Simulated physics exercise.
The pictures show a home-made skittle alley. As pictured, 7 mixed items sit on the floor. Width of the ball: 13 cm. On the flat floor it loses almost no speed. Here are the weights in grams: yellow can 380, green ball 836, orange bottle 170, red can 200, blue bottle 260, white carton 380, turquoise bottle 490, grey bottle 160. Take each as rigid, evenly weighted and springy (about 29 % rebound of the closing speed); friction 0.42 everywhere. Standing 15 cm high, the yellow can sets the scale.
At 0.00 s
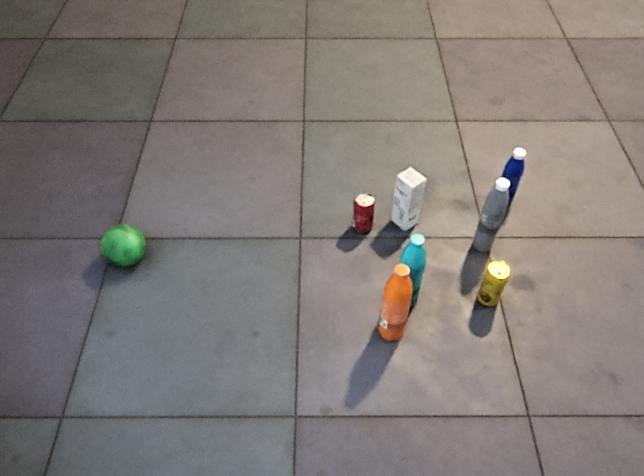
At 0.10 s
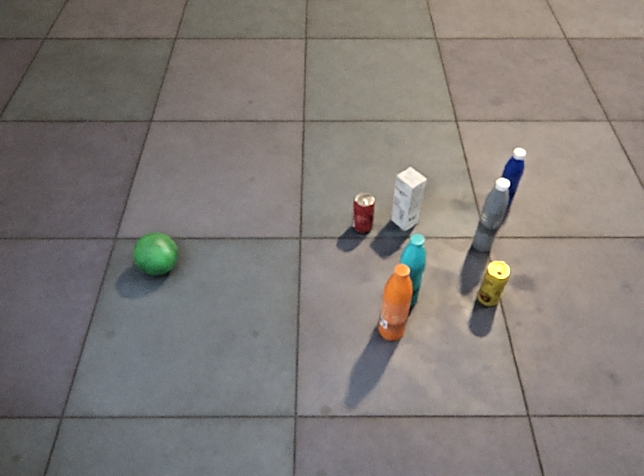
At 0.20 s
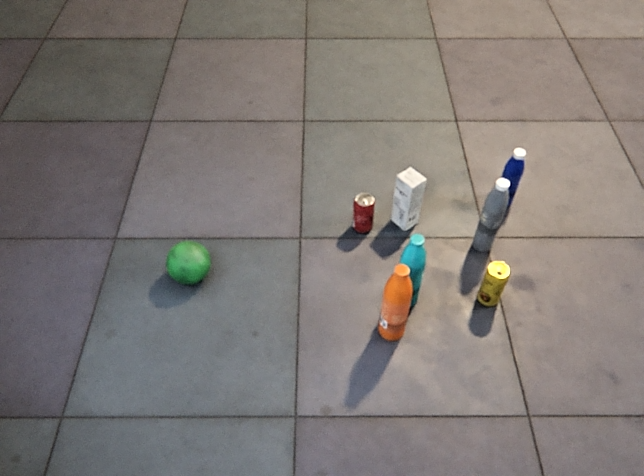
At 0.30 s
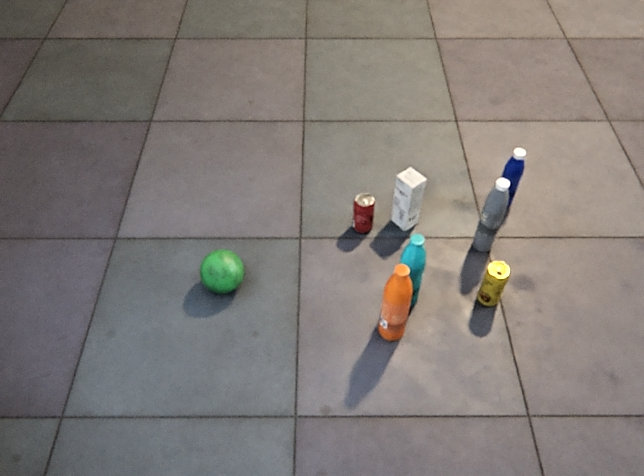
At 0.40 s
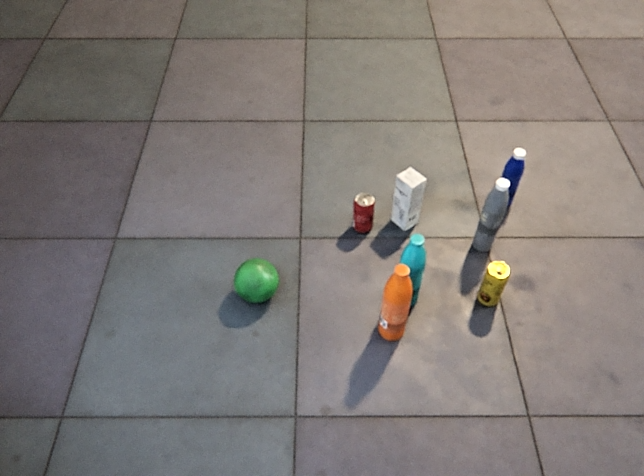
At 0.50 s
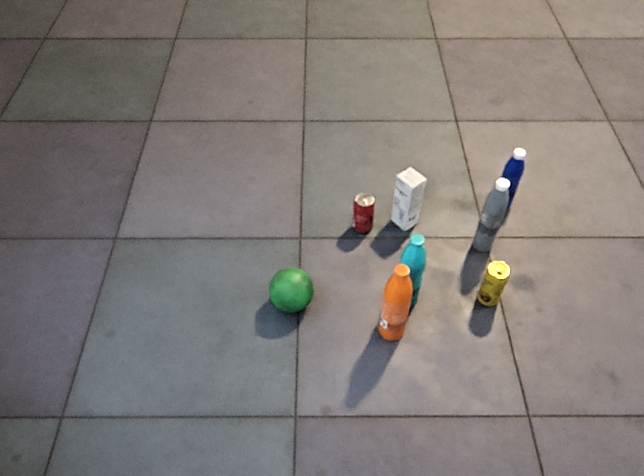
A green ball rolls steadily from the left across the grey tiled floor, drifting slightly toward the viewer as it moves right. It passes over the middle of the tile and nears the orange bottle, while the seven bottles, cans and white carton stand still.
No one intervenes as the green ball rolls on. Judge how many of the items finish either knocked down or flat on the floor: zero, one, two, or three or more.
Items affected: A single one.
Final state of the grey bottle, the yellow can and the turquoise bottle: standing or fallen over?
Outcome noted - the grey bottle survives without falling, the yellow can survives without falling, the turquoise bottle survives without falling.
After 0.80 s, ball has run 83 cm; green ball near (389, 316); orange bottle 6° off upright near (438, 313).
After 1.10 s, ball has run 101 cm; green ball near (454, 331); orange bottle 41° off upright near (529, 341).
After 1.50 s, ball has run 114 cm; green ball near (503, 338); orange bottle on its side near (575, 382).
After 2.90 s, ball has run 141 cm; green ball near (604, 324); orange bottle on its side near (577, 399).
In the end (4.0 s), toppled on the floor, orange bottle; the other 6 under 8 cm from the start. At the end, from the last picture's camera, yellow can near (493, 285), orange bottle near (577, 400).
